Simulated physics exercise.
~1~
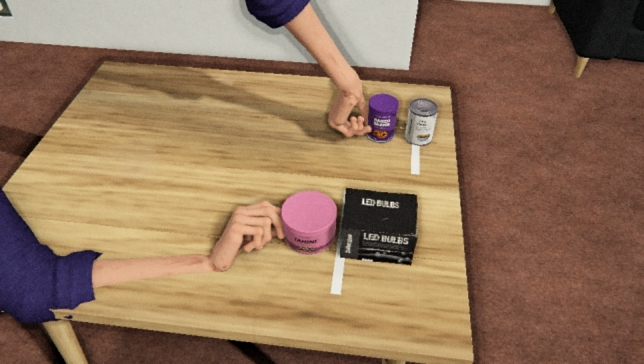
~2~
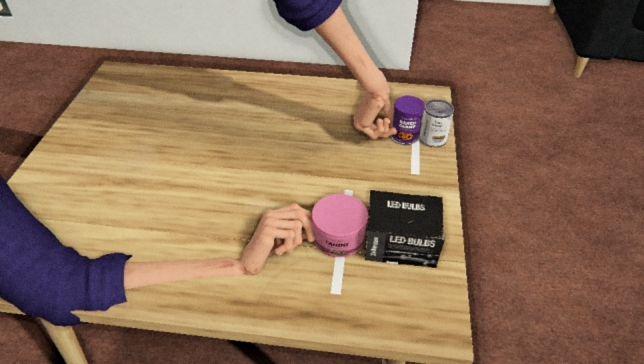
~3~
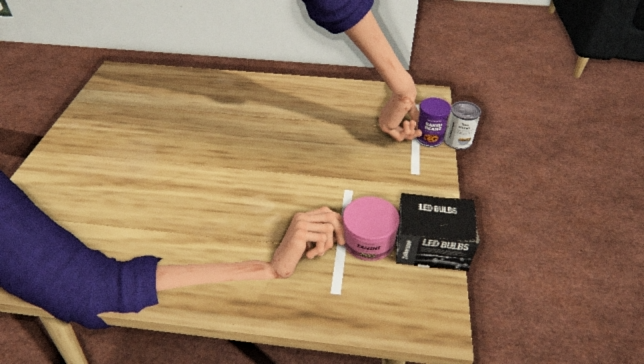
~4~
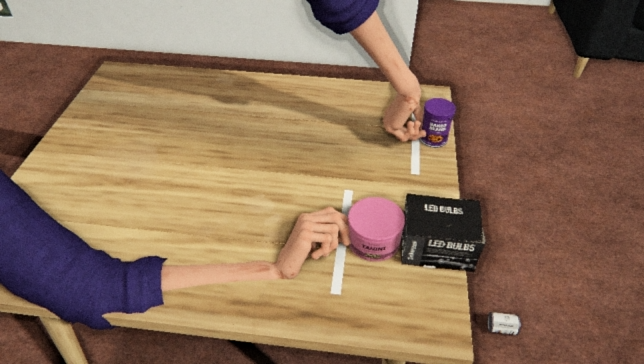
On a wooden table, two hands push items right until the white tin falls off.
